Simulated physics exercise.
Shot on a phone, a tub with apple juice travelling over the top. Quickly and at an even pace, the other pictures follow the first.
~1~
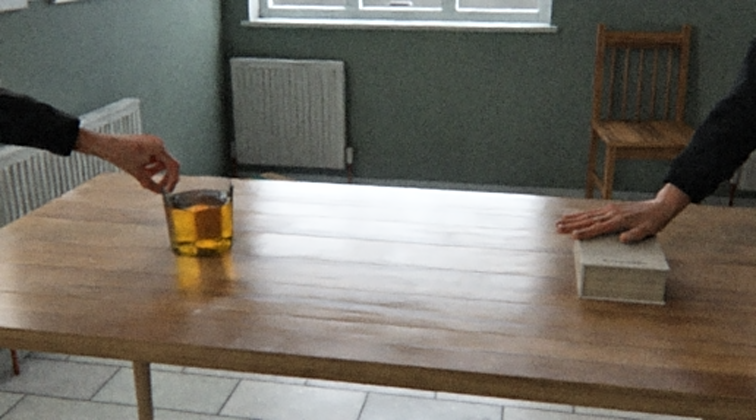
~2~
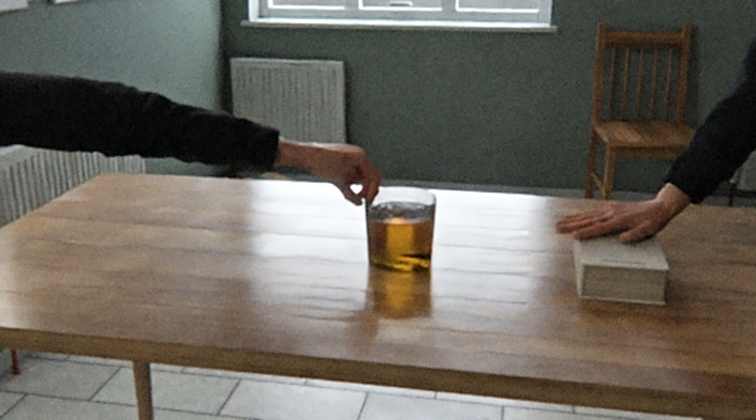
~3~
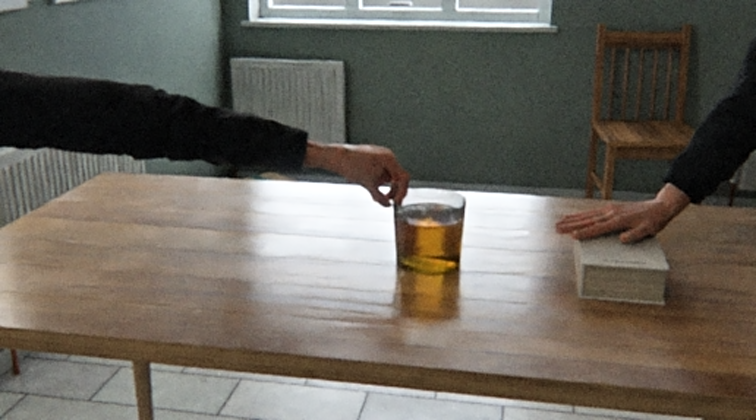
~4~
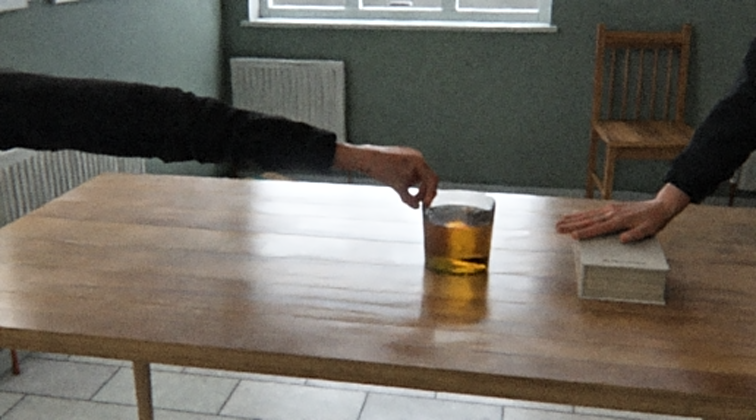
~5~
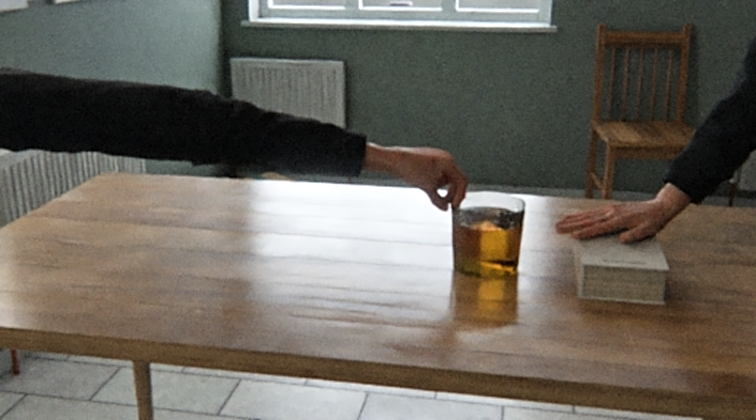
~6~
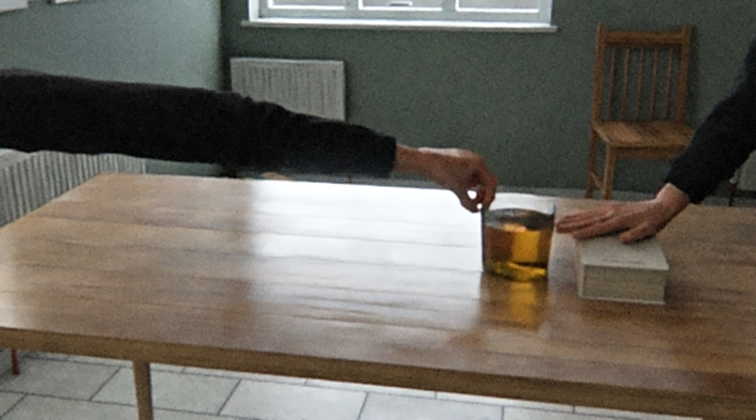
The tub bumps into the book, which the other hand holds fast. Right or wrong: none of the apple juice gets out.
Wrong, some gets out.
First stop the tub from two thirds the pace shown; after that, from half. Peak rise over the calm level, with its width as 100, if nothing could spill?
The wave rises some 30 percent of the width in the first case and some 25 percent in the second.
Next, the tub meets the book.
After that, the apple juice surges up the wall; it has slopped over.
Finally, the tub stands at the book; it has slopped over.
